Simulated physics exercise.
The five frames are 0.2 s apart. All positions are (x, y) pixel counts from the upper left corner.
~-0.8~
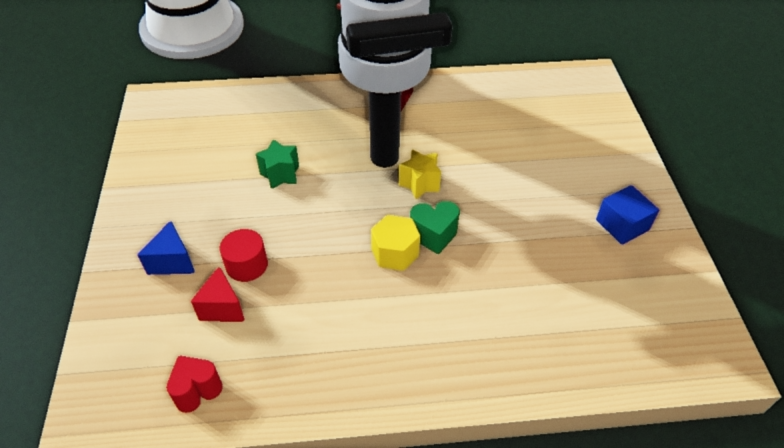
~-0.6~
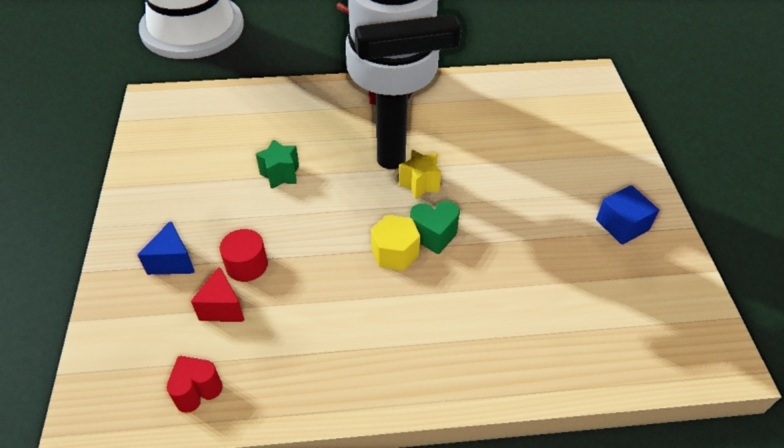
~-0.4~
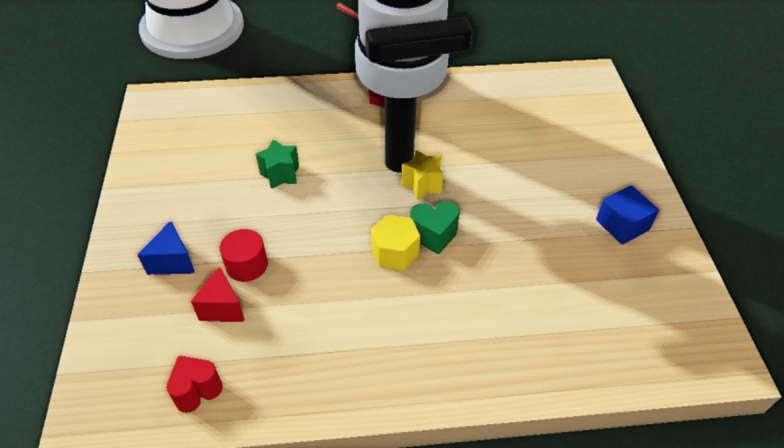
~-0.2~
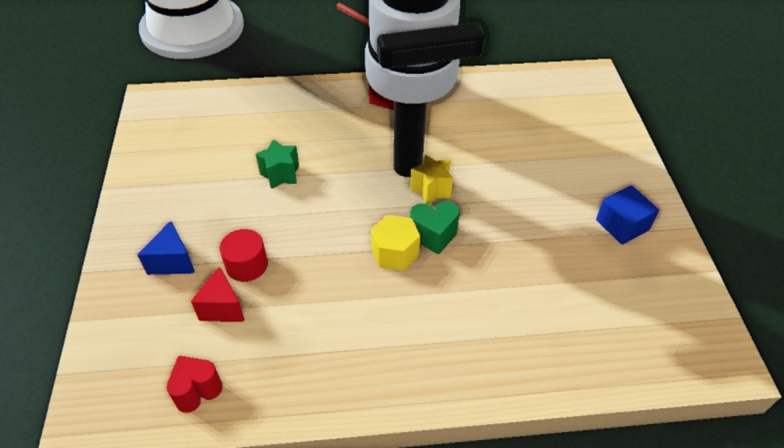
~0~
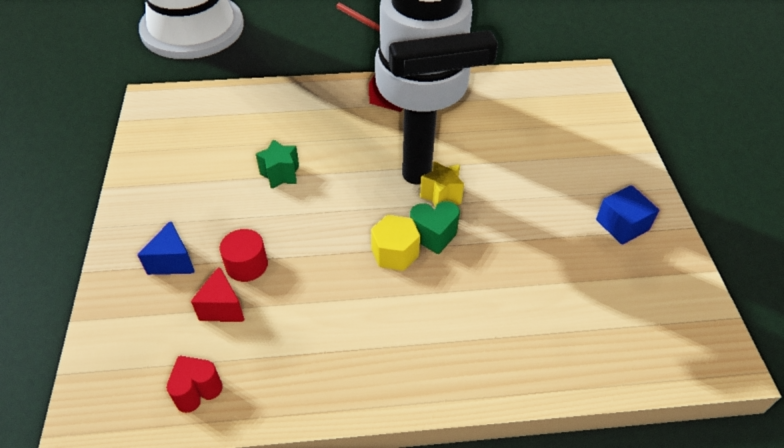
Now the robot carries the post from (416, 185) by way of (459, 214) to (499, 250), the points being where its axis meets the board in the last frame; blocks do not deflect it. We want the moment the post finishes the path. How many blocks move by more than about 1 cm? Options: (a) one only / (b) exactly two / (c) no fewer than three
The one that fits is a, one only.
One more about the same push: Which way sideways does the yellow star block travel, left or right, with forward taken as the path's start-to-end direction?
Sideways shift: Left.
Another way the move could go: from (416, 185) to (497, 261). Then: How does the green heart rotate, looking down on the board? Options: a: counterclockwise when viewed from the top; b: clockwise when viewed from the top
My pick is b.
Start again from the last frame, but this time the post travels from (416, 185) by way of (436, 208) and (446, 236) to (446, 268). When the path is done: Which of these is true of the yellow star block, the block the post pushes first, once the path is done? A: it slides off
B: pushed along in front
Answer: A.
On the path given first. One third of the way, post (447, 193); yellow star block (477, 193).
Two thirds of the way, post (474, 216); green heart (436, 217); yellow star block (507, 210), turned 20° anticlockwise.
At the end, post (501, 240); yellow hexagonal block not moved; green heart (436, 217); yellow star block (530, 219), turned 60° anticlockwise.
